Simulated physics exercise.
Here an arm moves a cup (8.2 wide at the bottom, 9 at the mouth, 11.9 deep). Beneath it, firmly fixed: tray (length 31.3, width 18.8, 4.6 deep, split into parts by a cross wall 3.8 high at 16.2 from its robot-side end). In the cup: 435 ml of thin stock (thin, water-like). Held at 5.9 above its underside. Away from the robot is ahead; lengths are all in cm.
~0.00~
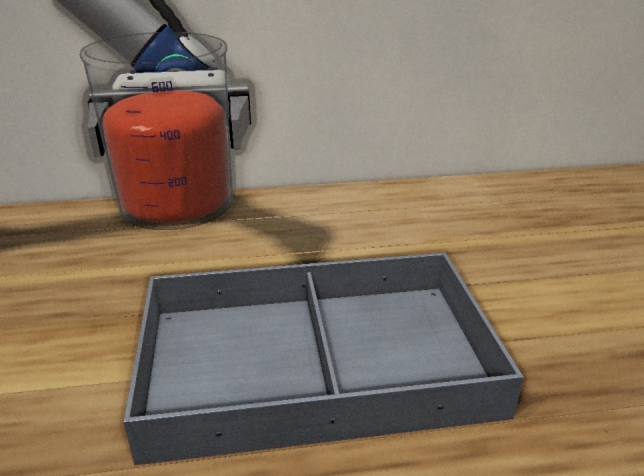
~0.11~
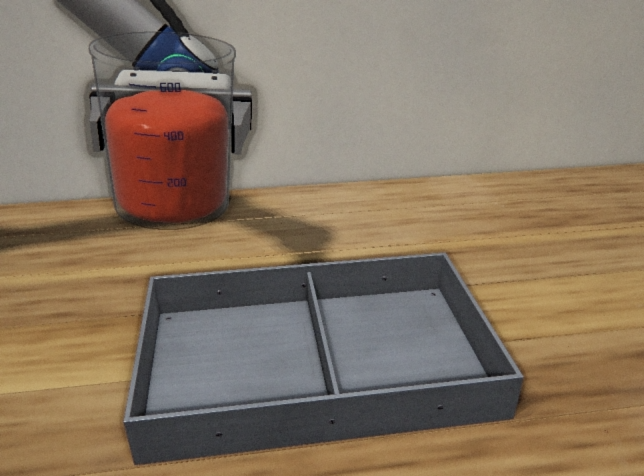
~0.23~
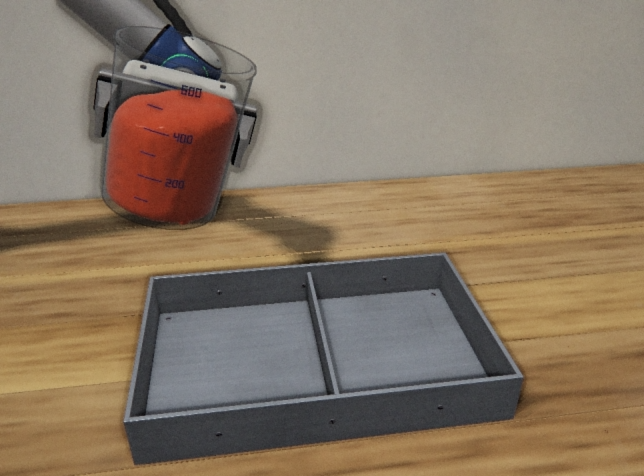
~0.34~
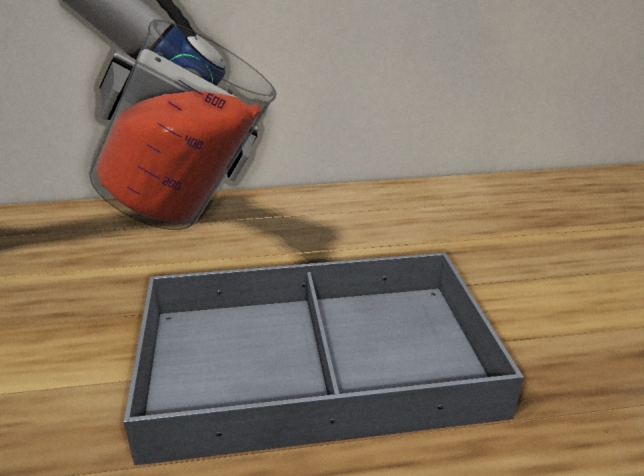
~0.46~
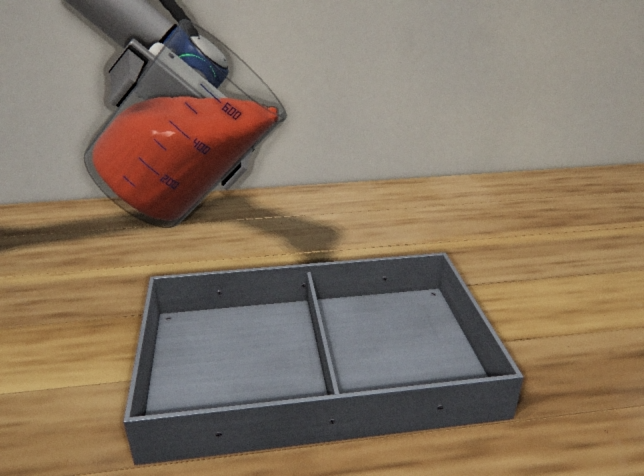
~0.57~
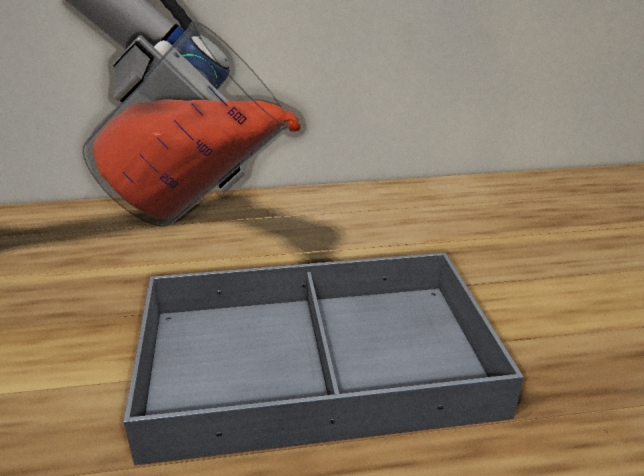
A robotic arm grips a clear measuring cup of red-orange liquid at the upper left, above a light wooden tabletop against a plain grey wall, seen from slightly above by a still camera. In front, a shallow dark-grey tray split in two by a cross wall sits unmoving. The arm tilts the upright cup steadily to the right until the liquid slants up to the rim and begins to bulge past its lip.
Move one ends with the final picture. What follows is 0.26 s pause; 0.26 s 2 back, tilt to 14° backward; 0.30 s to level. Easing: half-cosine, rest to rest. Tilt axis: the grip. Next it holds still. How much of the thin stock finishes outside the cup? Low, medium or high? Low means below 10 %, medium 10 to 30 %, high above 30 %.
Low.
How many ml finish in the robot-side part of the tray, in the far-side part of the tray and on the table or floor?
Approx. 5 / 5 / 0 ml, in that order.
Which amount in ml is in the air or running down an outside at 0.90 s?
About 0 ml.
After 0.90 s, tilted 39° forward, liquid up to 26 above the table; 430 ml in the cup, 5 ml in the far-side part.
After 1.23 s, tilted 8° backward, liquid up to 27 above the table; 425 ml in the cup, 5 ml in the robot-side part, 5 ml in the far-side part.
After 1.59 s, level, liquid up to 27 above the table; 425 ml in the cup, 5 ml in the robot-side part, 5 ml in the far-side part.
After 2.39 s, level, liquid up to 26 above the table; 425 ml in the cup, 5 ml in the robot-side part, 5 ml in the far-side part.
In the end, 425 ml in the cup, 5 ml in the robot-side part, 5 ml in the far-side part. That is 2 % outside the cup.
